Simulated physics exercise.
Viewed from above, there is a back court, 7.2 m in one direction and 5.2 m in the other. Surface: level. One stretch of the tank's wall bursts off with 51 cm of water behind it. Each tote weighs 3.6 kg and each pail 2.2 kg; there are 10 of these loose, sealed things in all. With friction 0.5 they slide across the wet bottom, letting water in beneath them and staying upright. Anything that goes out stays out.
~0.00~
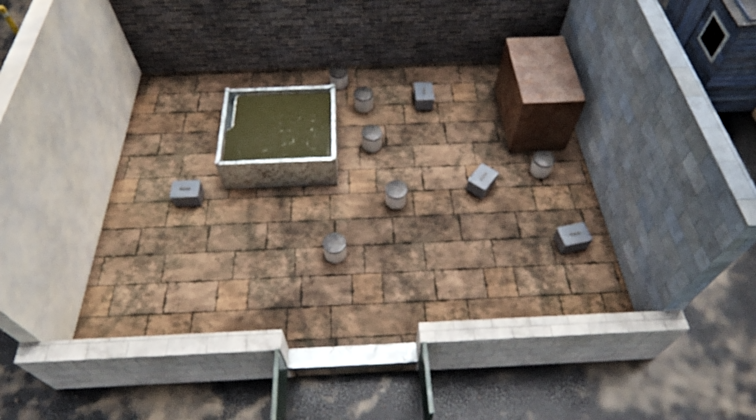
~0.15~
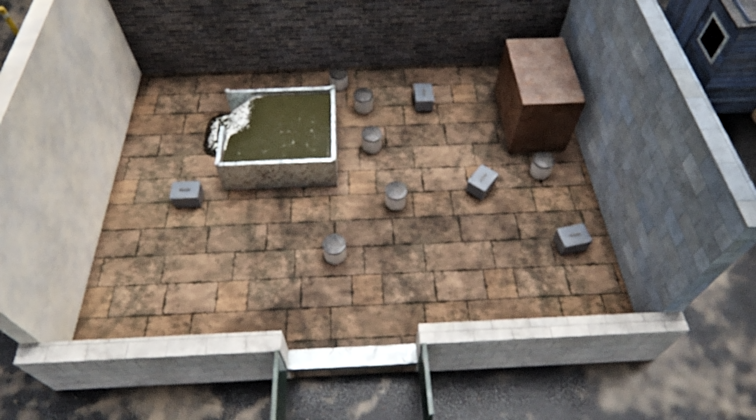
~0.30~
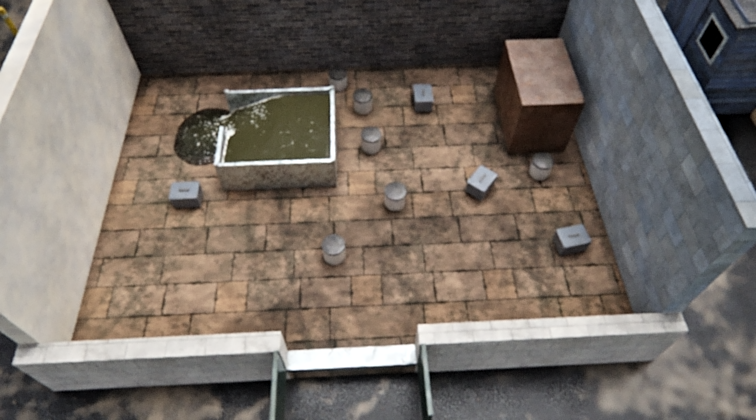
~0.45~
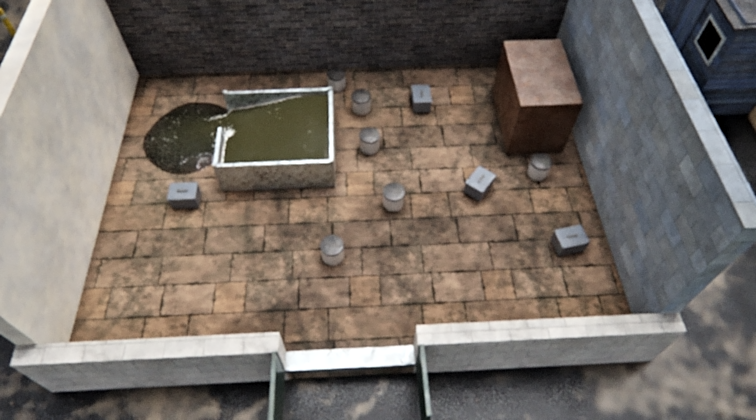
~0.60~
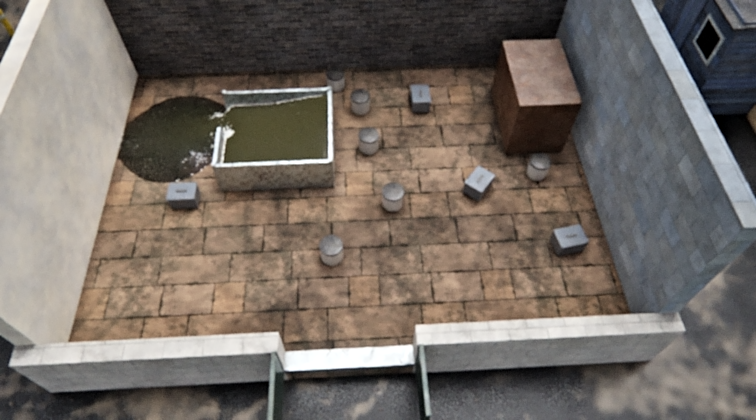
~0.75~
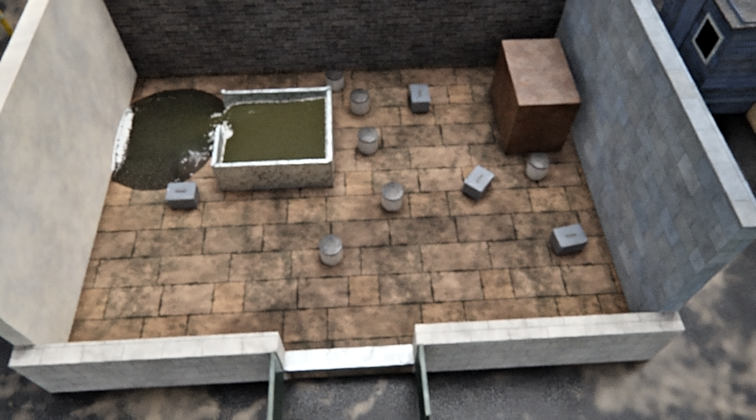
Murky green water breaks out through the left side of a raised rectangular tank in a walled, paved courtyard. It spreads across the paving in a widening dark pool, reaching the left wall with a white, foamy edge, while the scattered grey boxes and round containers stay where they are.
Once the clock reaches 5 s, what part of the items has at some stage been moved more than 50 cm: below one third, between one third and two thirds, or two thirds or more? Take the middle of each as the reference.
Below one third.
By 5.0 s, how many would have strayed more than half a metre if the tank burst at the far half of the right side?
The answer then is 6.
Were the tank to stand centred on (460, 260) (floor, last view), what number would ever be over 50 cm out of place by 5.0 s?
In that case 2 of them.
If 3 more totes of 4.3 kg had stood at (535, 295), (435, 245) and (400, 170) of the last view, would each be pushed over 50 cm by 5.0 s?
Answers in order are does not cross, does not cross and does not cross.
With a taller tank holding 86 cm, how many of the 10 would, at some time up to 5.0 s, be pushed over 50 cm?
The count would be 3.
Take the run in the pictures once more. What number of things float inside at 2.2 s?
The number is 0.
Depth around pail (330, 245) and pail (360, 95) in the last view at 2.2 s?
About 0 and 0 cm.
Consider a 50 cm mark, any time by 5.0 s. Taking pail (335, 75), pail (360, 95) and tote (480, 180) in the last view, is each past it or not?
One by one: Above the line; above the line; below the line.
After 1.1 s 0 of 10 are over 50 cm from their spots; 0 afloat.
After 2.2 s 0 of 10 are over 50 cm from their spots; 0 afloat.
After 3.5 s 0 of 10 are over 50 cm from their spots; 0 afloat.
After 5.0 s 2 of 10 are over 50 cm from their spots, and 2 have been at some point; 1 afloat.
